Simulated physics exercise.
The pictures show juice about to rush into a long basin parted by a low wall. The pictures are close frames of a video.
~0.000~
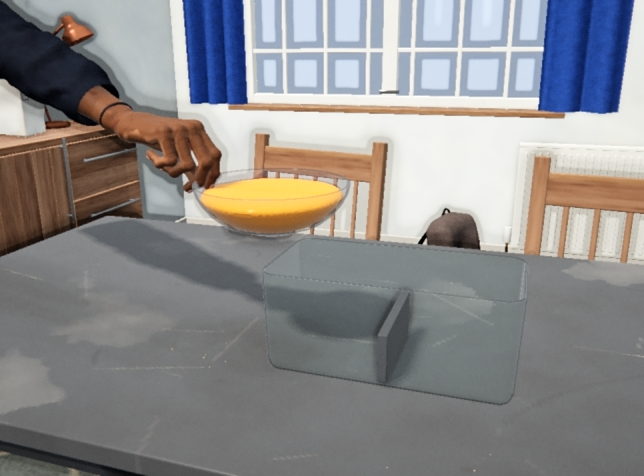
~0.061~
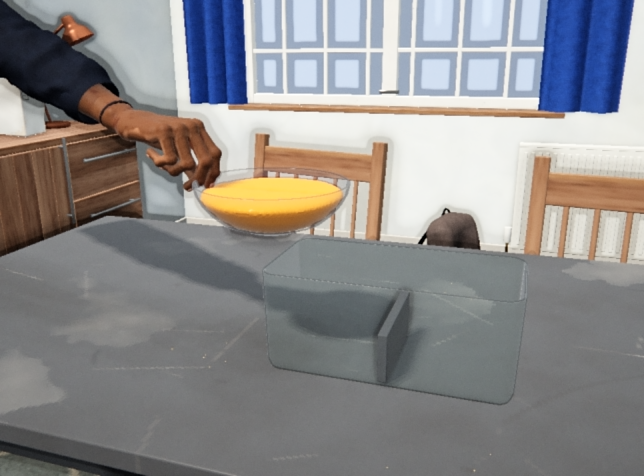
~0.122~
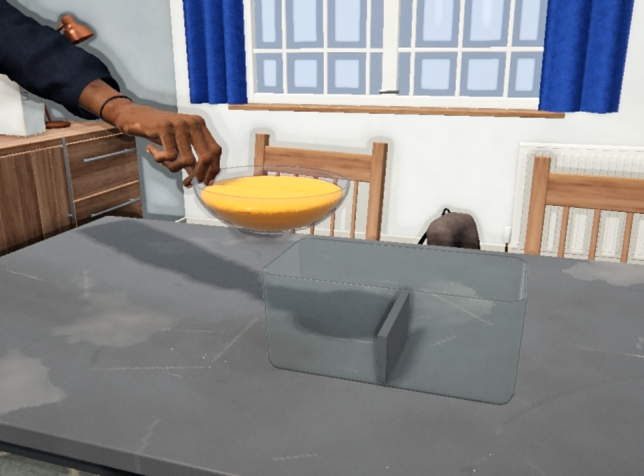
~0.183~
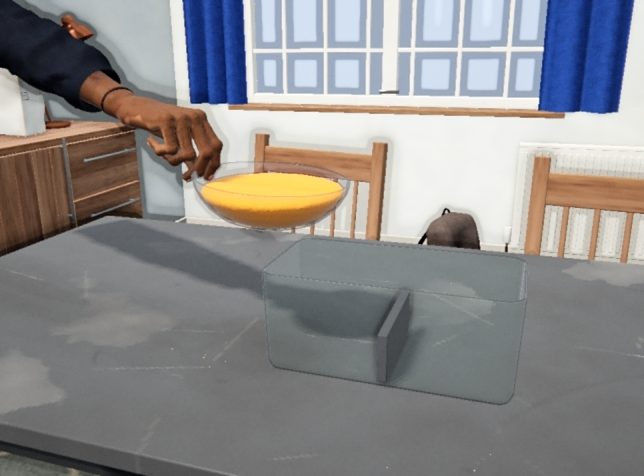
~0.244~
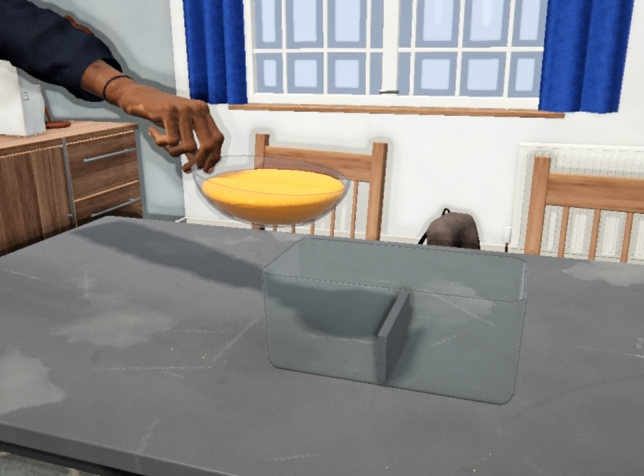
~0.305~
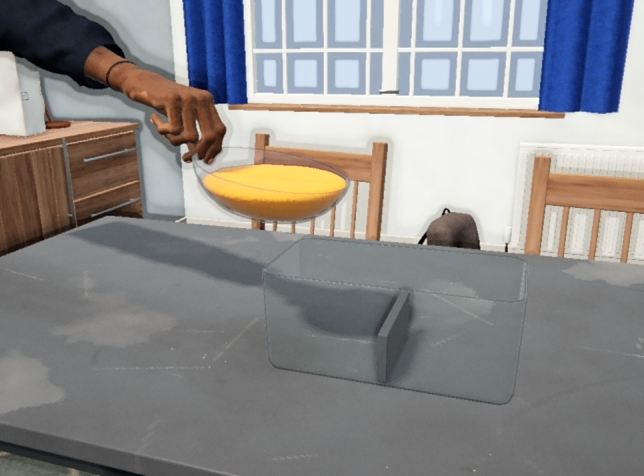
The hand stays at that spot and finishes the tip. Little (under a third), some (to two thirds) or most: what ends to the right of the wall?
It comes to over two thirds.
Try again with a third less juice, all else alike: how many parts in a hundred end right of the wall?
It comes to 85 per cent or so.
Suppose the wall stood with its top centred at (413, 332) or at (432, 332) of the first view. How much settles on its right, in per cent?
Roughly 70 per cent, and 40 per cent.
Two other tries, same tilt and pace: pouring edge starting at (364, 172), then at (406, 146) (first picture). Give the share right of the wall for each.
First some 95, then 80 per cent.
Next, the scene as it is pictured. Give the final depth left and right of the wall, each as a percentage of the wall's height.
Left about 10, right about 60.
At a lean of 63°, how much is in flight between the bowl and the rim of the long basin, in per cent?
Some 40 per cent.
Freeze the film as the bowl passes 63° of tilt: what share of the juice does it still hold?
Roughly 25 in a hundred.
A moment on, the bowl is tipped part way and 24 per cent is still to pour, 8 is left of the wall and 30 right of it.
Next, the bowl is tipped on its side and 0 per cent is still to pour, 11 is left of the wall and 88 right of it.
Then the bowl is tipped right over and 0 per cent is still to pour, 11 is left of the wall and 88 right of it.
Later the bowl is tipped right over and 0 per cent is still to pour, 11 is left of the wall and 88 right of it.
At rest 11 per cent lies left of the wall, 88 right of it and 1 outside.
